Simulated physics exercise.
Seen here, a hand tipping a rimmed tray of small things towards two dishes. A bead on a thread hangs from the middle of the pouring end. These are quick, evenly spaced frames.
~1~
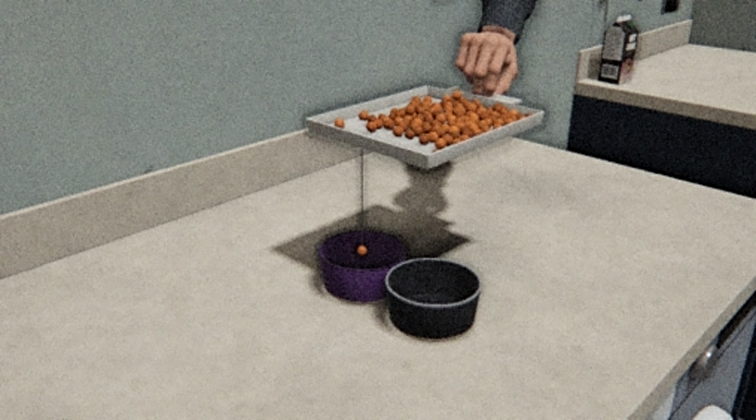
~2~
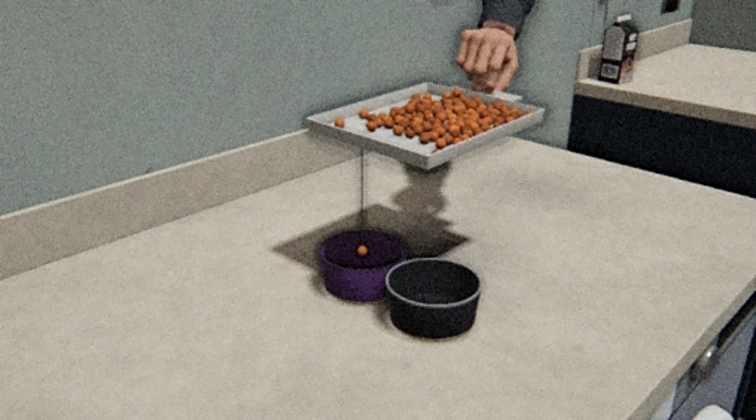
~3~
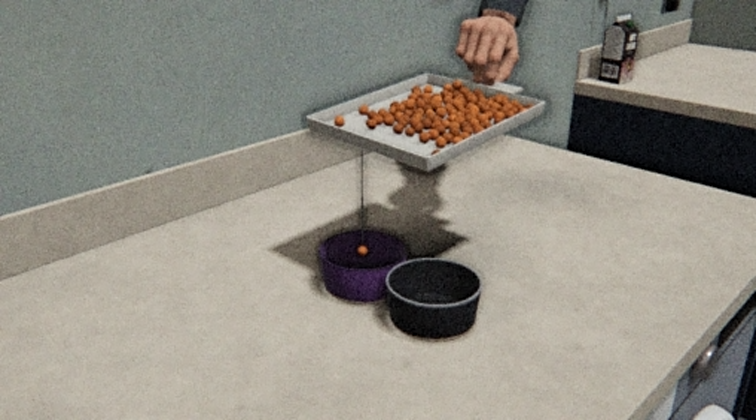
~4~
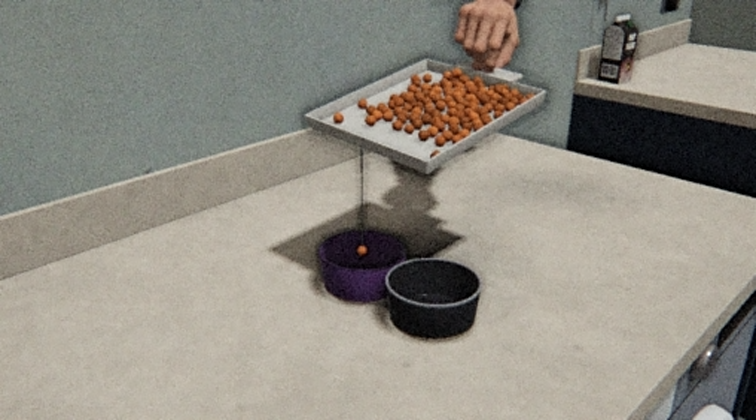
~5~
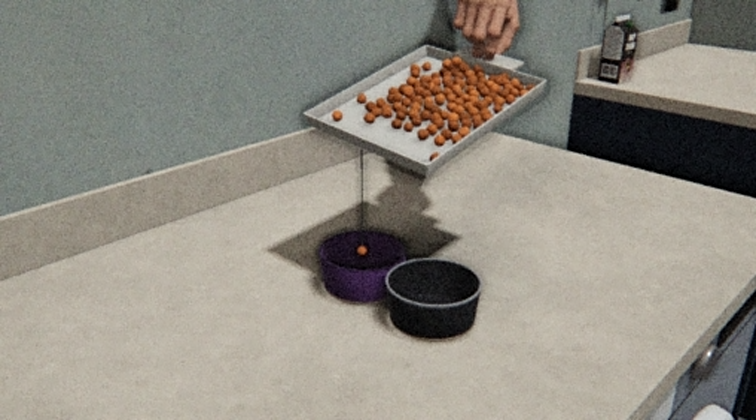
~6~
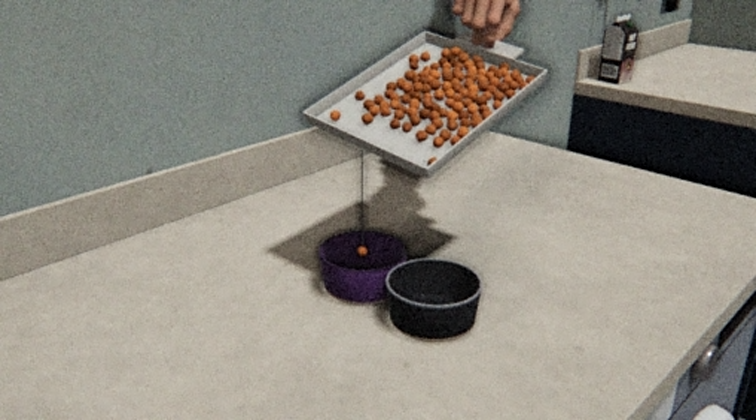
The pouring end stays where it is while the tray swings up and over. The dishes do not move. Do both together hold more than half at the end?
They take under half between them.
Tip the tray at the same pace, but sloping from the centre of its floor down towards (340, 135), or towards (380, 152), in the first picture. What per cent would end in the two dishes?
In turn 20 and 10 in a hundred.
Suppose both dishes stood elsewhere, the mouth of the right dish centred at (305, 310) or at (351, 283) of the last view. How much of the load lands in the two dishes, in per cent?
Roughly 20 per cent, and 40 per cent.
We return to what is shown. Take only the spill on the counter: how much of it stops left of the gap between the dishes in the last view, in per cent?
Near 80 %.
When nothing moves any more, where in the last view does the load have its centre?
Close to (375, 351).
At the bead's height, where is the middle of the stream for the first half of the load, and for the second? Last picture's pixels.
Early half (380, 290), late half (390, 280).
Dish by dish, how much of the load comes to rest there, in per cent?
The left dish has 0 per cent, the right dish has 20.
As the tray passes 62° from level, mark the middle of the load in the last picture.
Roughly at (412, 110).
Soon, tray tipped steeply; nearly all on the tray; a stray few outside both; a stray few in the air.
A while on, tray tipped right over; nearly all on the tray; a stray few outside both.
Towards the end, tray tipped past a quarter turn; about a quarter in the right dish; most outside both; a stray few in the air.
Finally, tray tipped past a quarter turn; about a quarter in the right dish; none in the left dish; most outside both.
